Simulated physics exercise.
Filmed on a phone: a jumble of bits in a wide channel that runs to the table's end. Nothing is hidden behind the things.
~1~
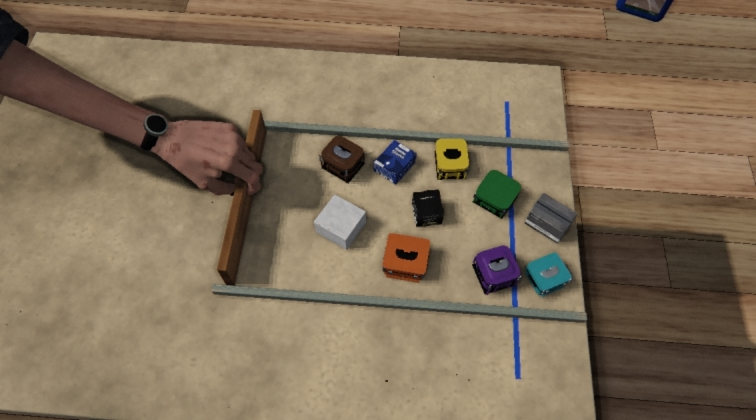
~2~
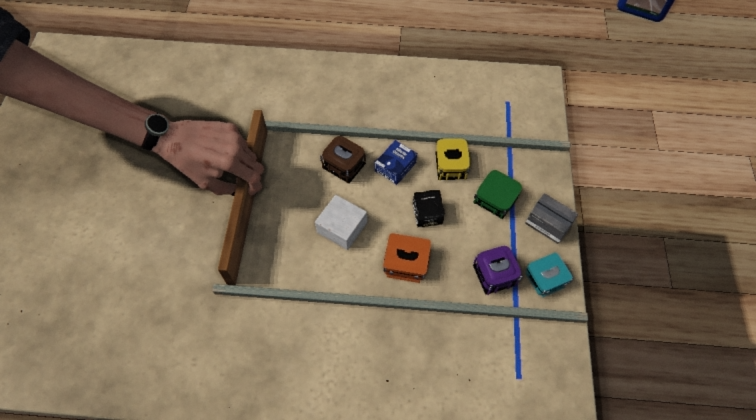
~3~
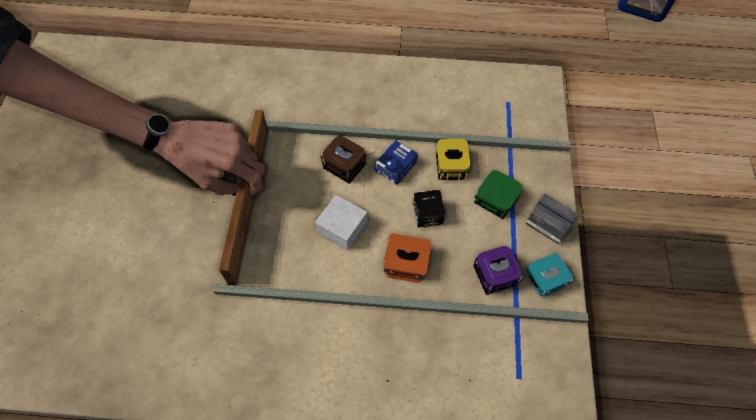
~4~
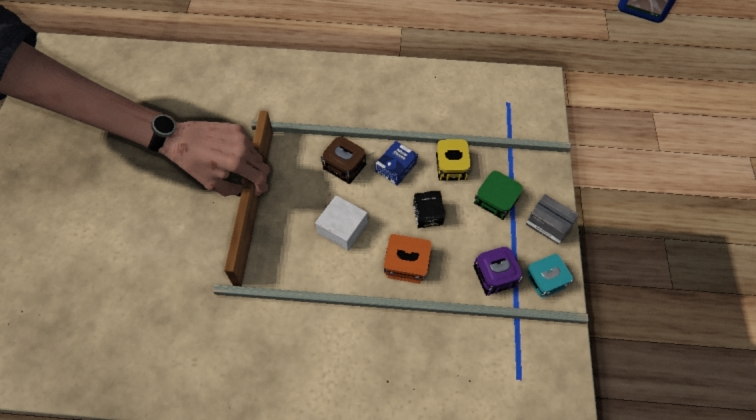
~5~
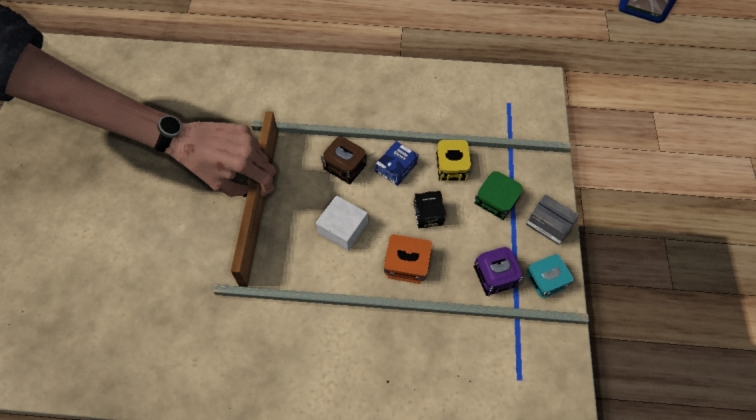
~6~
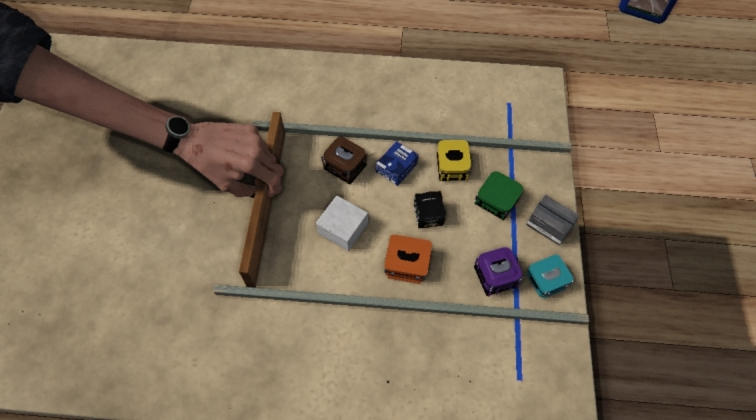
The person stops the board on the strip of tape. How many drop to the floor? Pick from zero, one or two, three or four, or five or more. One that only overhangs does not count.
Here the number that fall off is three or four.
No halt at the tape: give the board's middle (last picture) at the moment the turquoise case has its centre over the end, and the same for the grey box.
Its middle is around (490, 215) and around (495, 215).
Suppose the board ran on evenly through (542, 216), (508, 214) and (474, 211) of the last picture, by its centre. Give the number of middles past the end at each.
Place by place, 7, 4 and 0.
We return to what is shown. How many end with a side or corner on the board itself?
The number is 3.
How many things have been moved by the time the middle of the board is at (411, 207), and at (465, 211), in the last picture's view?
First 7, then 10.
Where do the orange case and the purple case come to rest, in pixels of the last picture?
First (538, 268), then (579, 283).
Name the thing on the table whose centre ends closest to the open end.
The purple case ends nearest.
Early on, none off yet; grey box at rest near (552, 220); turquoise case at rest near (548, 277); green case at rest near (499, 195).
A while later, none off yet; grey box moving near (557, 223); turquoise case at rest near (548, 277); green case travelled a little near (519, 201).
Finally, the number that fall off is three or four; lost, yellow case, green case, turquoise case and grey box.
